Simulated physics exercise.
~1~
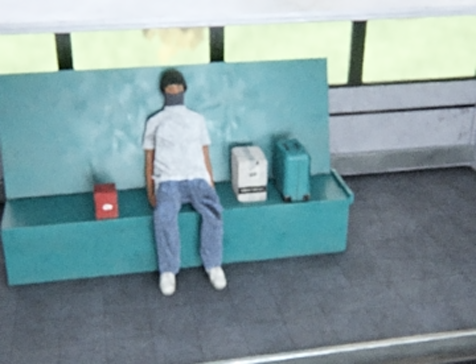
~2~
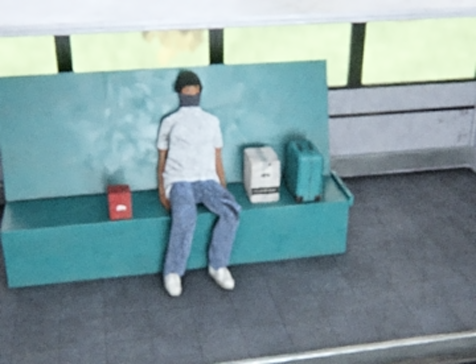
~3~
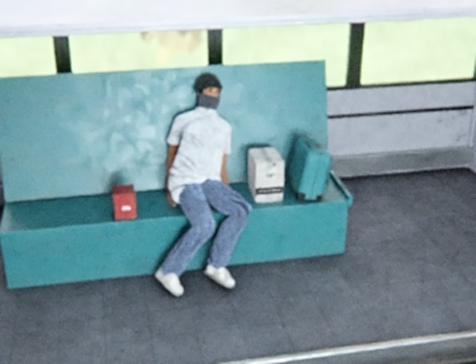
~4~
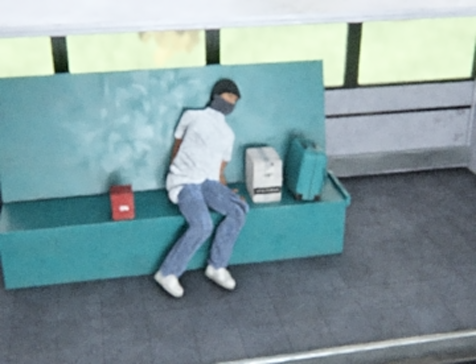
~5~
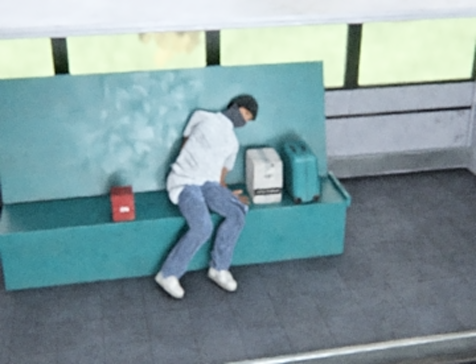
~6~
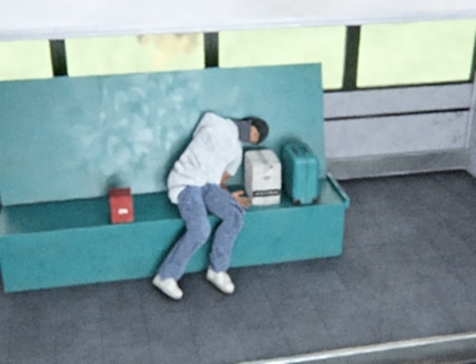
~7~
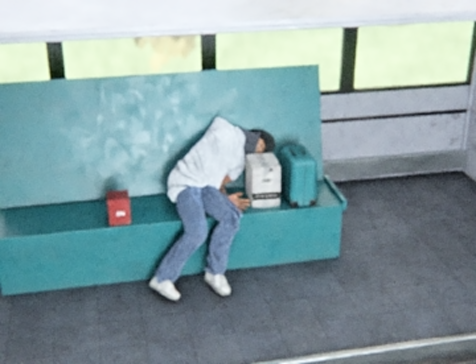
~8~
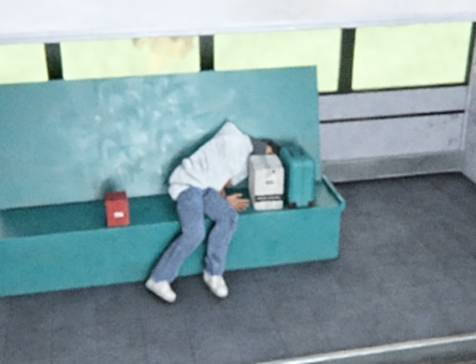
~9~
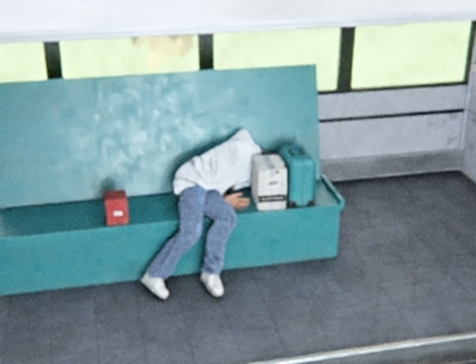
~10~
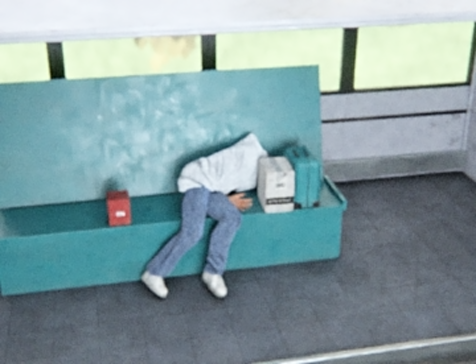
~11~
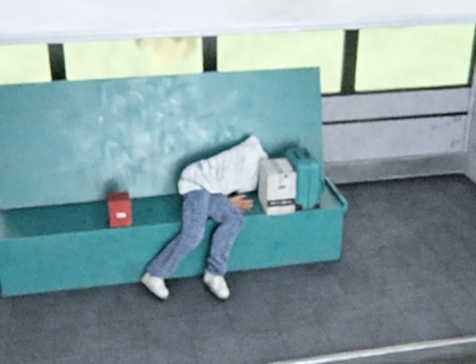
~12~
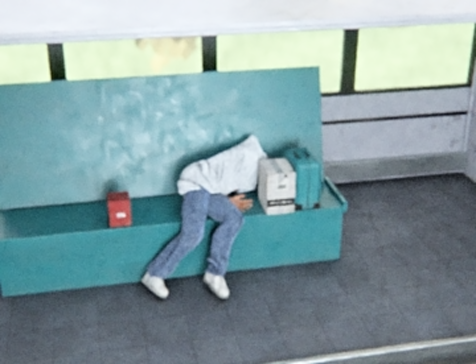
A person in a white shirt and jeans slid to the right along a teal bench as the bags shifted the same way, then slumped sideways, head down behind the white pack, and stayed folded there while the red tub and teal case remained upright on the seat.
